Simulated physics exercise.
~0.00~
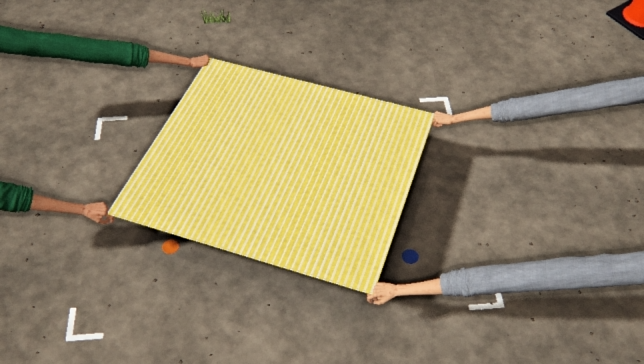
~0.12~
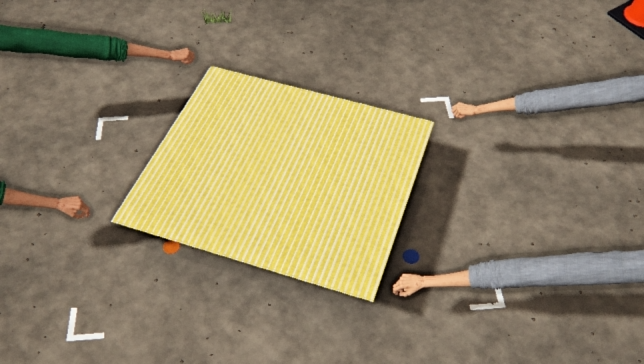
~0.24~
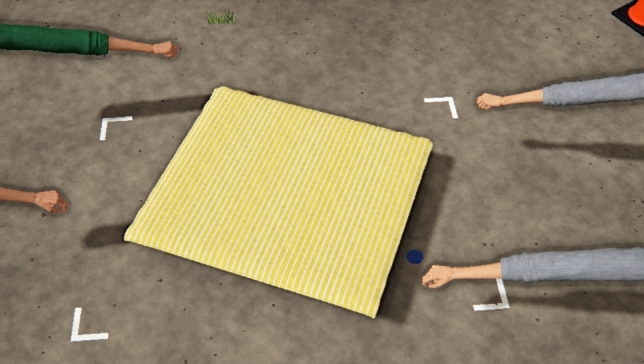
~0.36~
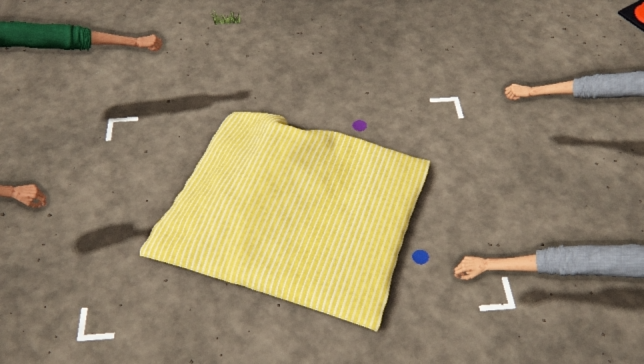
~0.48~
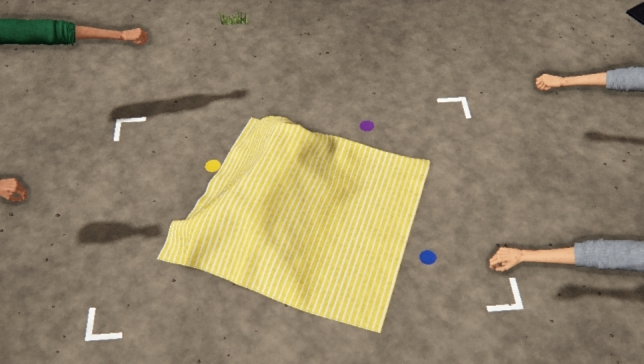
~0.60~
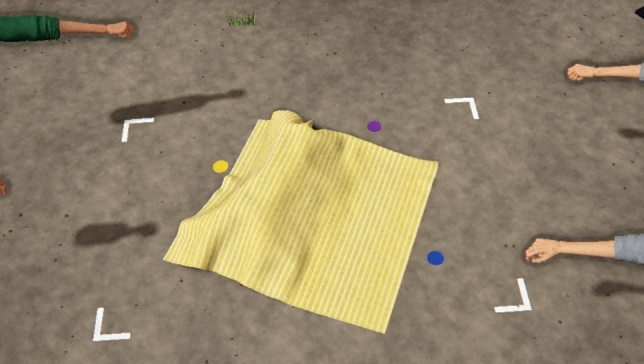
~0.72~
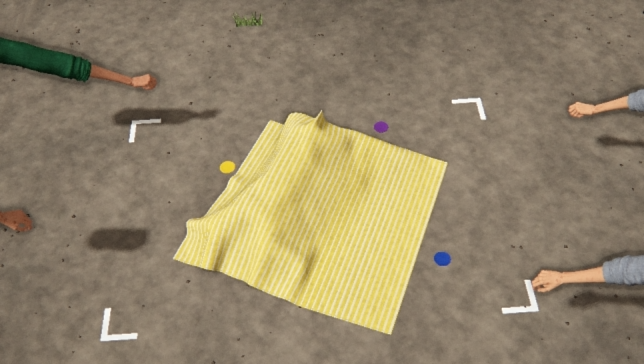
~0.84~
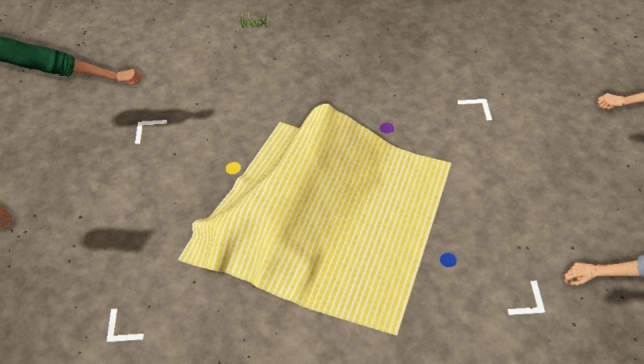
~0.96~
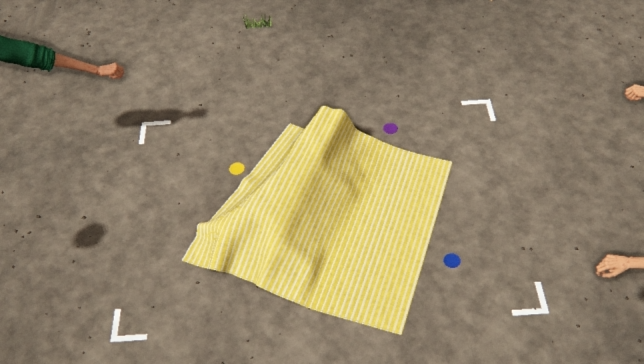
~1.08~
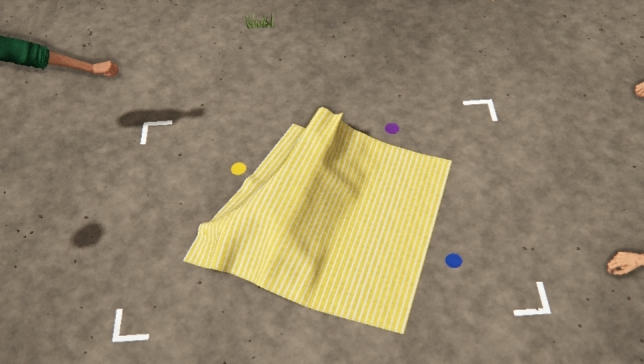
In the video, four hands let go of a yellow striped blanket held above a dirt-like floor and draw back as it sinks and crumples, covering an orange disc, while yellow, purple and blue discs lie uncovered around the rumpled cloth at the end.
